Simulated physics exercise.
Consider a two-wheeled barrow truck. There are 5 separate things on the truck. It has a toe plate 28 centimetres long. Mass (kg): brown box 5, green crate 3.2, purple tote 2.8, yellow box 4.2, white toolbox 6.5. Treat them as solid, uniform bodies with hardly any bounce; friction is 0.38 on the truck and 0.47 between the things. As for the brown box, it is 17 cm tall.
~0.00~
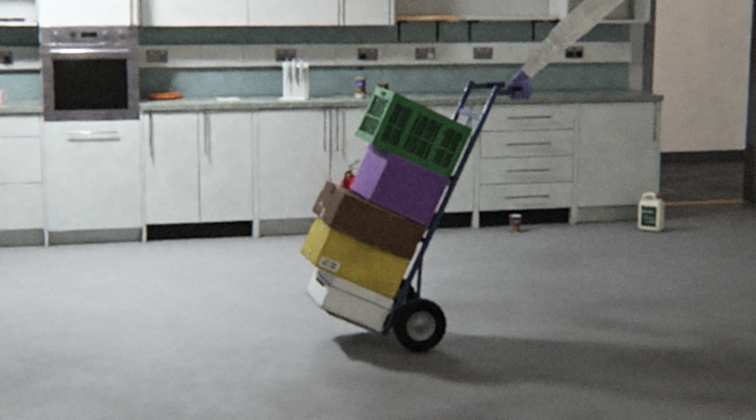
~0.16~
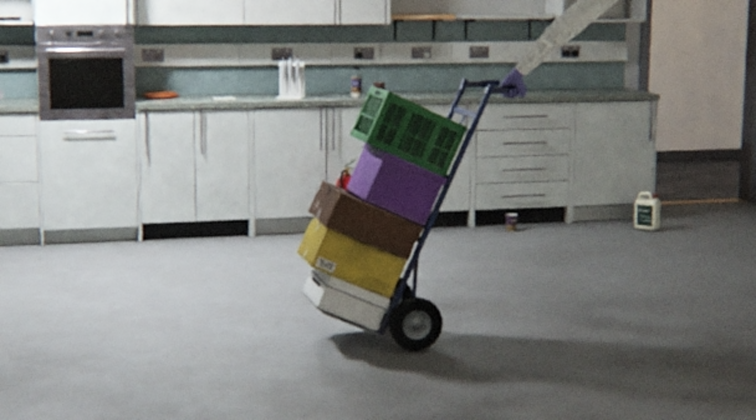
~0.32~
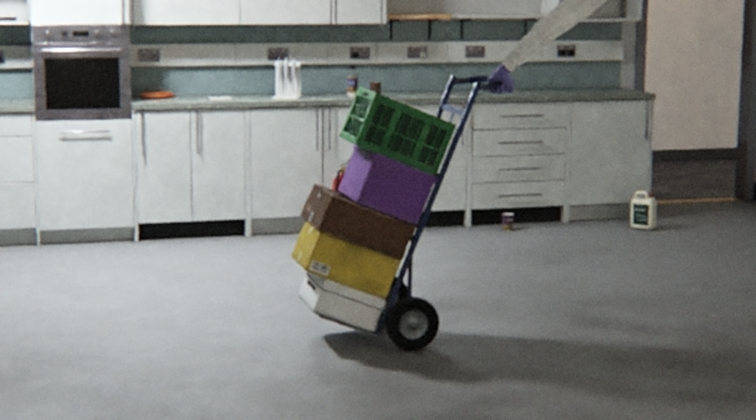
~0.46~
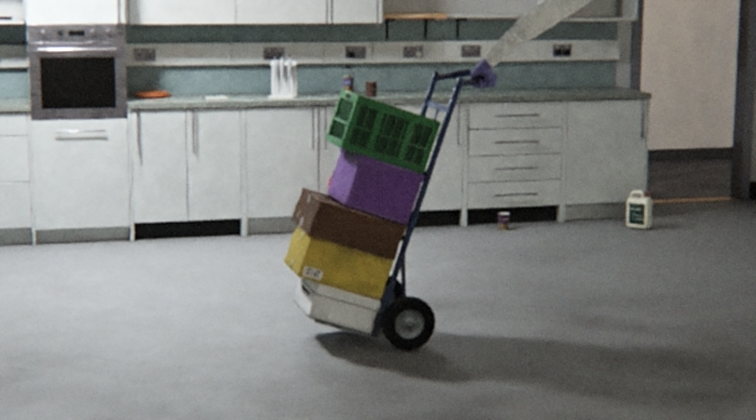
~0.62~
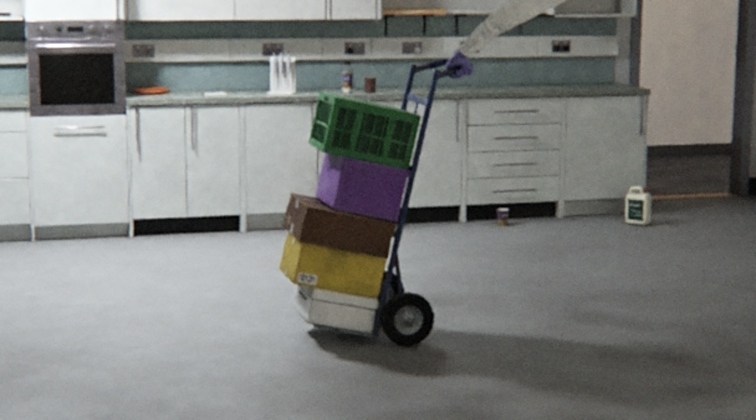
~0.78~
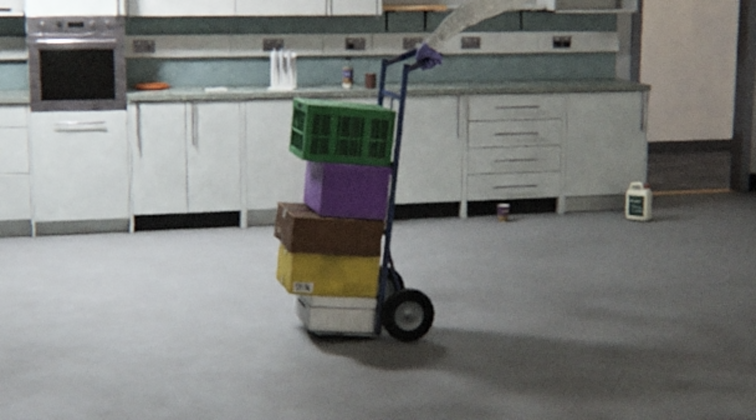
At first, a blue hand truck stacked with a white toolbox, yellow box, brown box, purple tote and green crate leans back to the right in a kitchen, its handle held by a purple-gloved hand. The arm then pushes the handle leftward, and the truck and its stack swing up until nearly upright.
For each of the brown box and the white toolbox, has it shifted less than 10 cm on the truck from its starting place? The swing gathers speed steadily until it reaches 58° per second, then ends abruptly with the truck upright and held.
Brown box - shifted less; white toolbox - shifted less.
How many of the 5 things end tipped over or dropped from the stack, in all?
It comes to 0.
After 0.98 s, truck upright; brown box slid 2 cm near (316, 236); green crate slid 4 cm; purple tote slid 3 cm.
After 1.28 s, truck upright; brown box tipped 4° from how it sat near (315, 236); white toolbox tipped 4° from how it sat near (334, 311); green crate tipped 4° from how it sat.
At rest (1.8 s), all 5 in place, give or take 10 cm. In the last view, brown box near (321, 236), white toolbox near (335, 312).
